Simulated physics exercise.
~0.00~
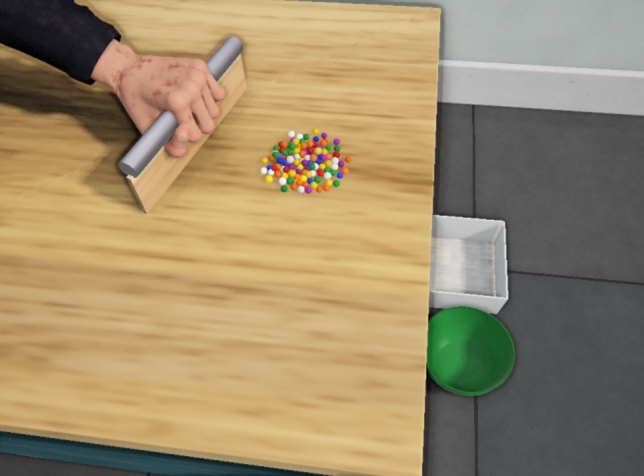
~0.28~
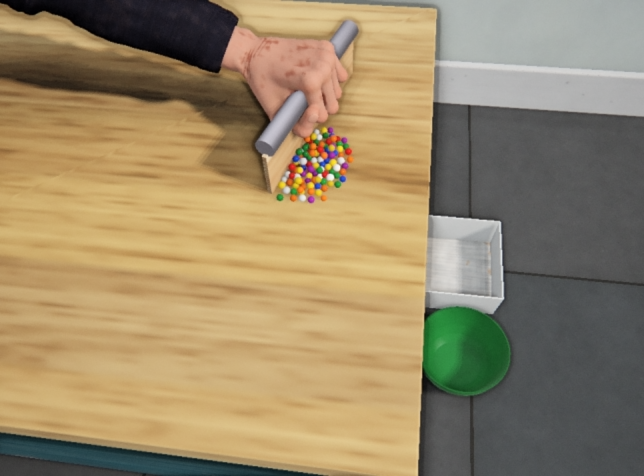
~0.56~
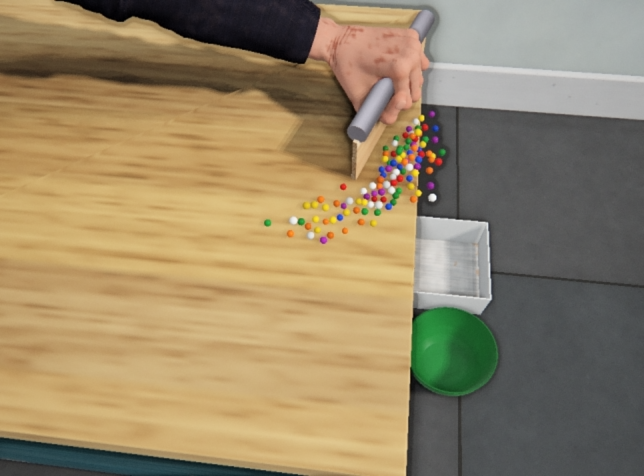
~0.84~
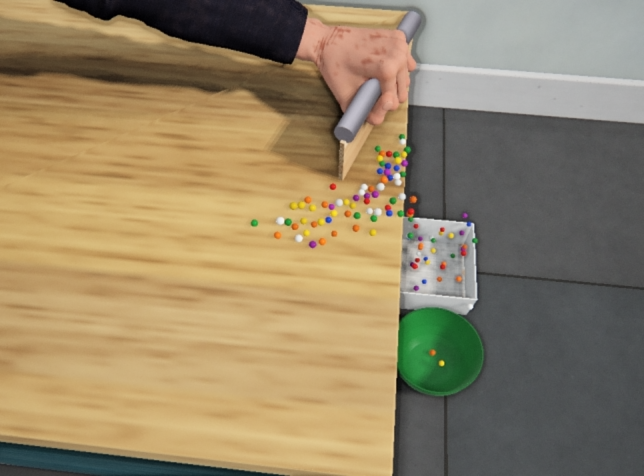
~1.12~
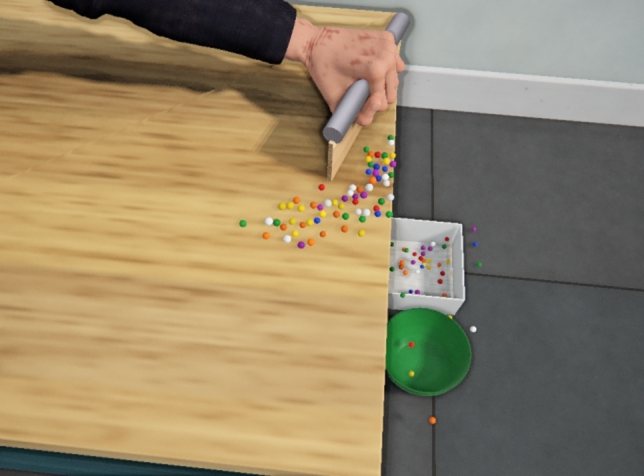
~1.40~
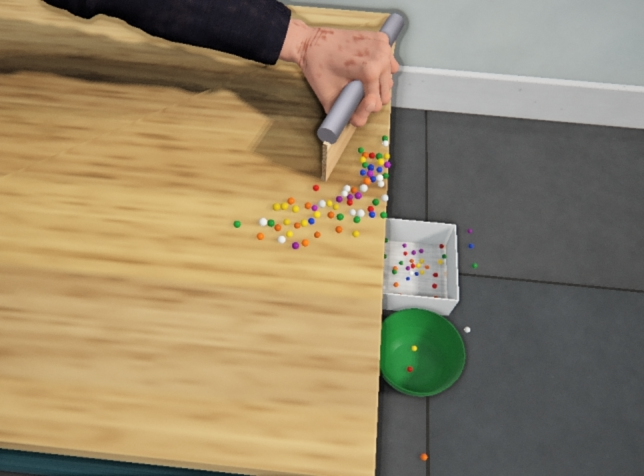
The clip opens on a wooden tabletop where a hand grips a scraper beside a round patch of colourful beads, with a white tin and a green bowl below the table's right edge. The hand pushes the scraper right, gathering the beads against its blade. As the blade nears the edge, the beads spread into a trailing streak and some spill over. The scraper stops there while the falling beads scatter into the tin, with a couple reaching the bowl and a few landing on the floor. At the end, most beads remain on the table.
